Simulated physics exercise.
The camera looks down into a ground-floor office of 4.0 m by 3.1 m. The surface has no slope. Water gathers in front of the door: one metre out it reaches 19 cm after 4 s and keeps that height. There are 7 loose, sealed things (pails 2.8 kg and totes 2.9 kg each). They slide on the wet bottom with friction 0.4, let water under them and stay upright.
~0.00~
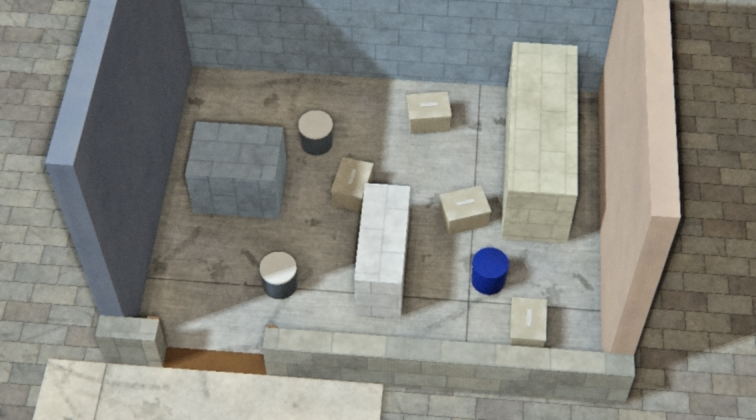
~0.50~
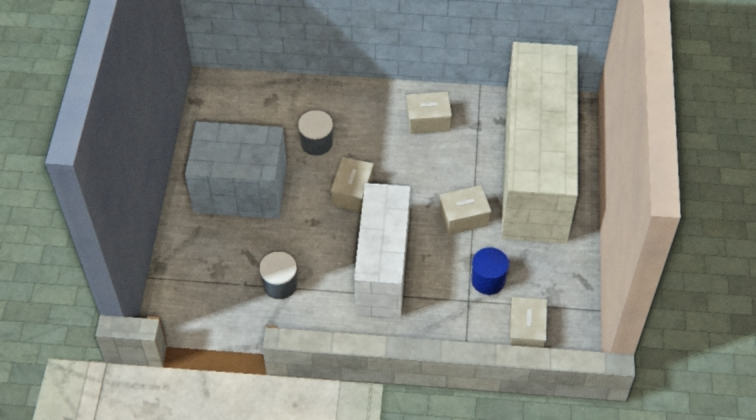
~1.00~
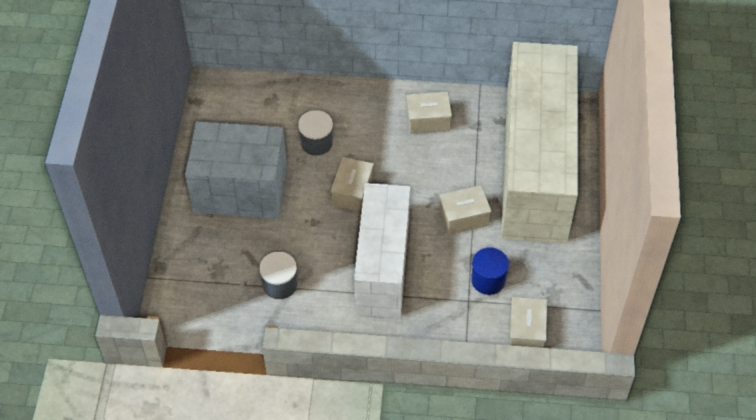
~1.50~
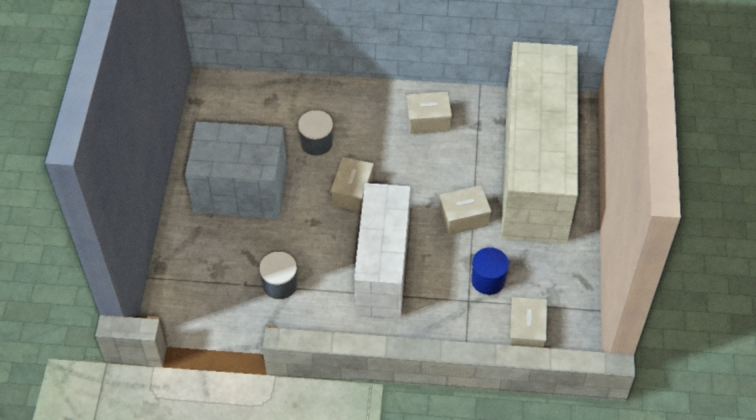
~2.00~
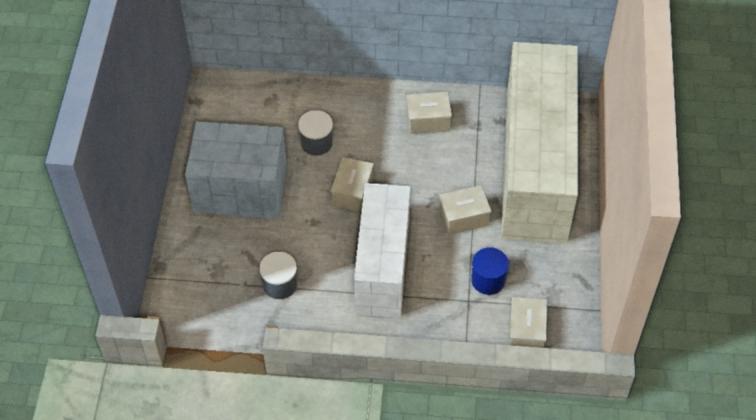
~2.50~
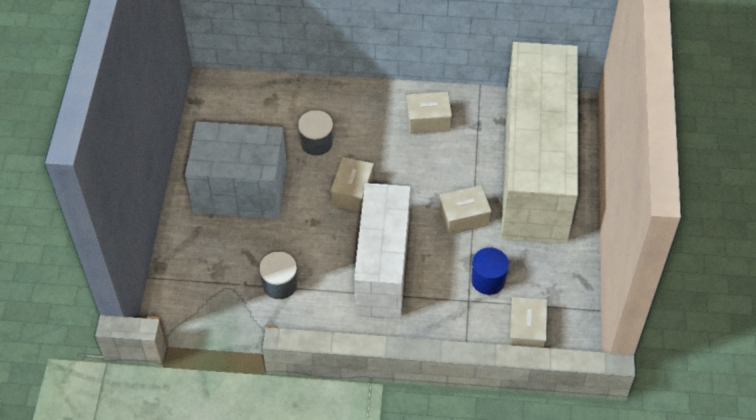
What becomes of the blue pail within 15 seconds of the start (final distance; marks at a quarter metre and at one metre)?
Blue pail moves a short way.
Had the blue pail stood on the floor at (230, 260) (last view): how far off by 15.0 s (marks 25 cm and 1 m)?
It slides a little.
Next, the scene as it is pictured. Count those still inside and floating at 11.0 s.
I count 7.
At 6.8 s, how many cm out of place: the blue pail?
Roughly 0 cm by then.
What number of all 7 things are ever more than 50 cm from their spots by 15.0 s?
That makes 7.
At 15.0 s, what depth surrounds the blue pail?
About 9 cm.
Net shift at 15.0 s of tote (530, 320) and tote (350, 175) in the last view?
In turn: 80 cm, 200 cm.
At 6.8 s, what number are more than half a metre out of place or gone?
By then 3.
After 3.5 s the blue pail is near (491, 263), 0.0 m from its start, aground; 0 afloat.
After 6.8 s the blue pail is near (491, 263), 0.0 m from its start, aground; 3 afloat.
After 11.0 s the blue pail is near (532, 332), 0.8 m from its start, afloat; 7 afloat.
After 15.0 s the blue pail is near (545, 263), 0.5 m from its start, afloat; 7 afloat.
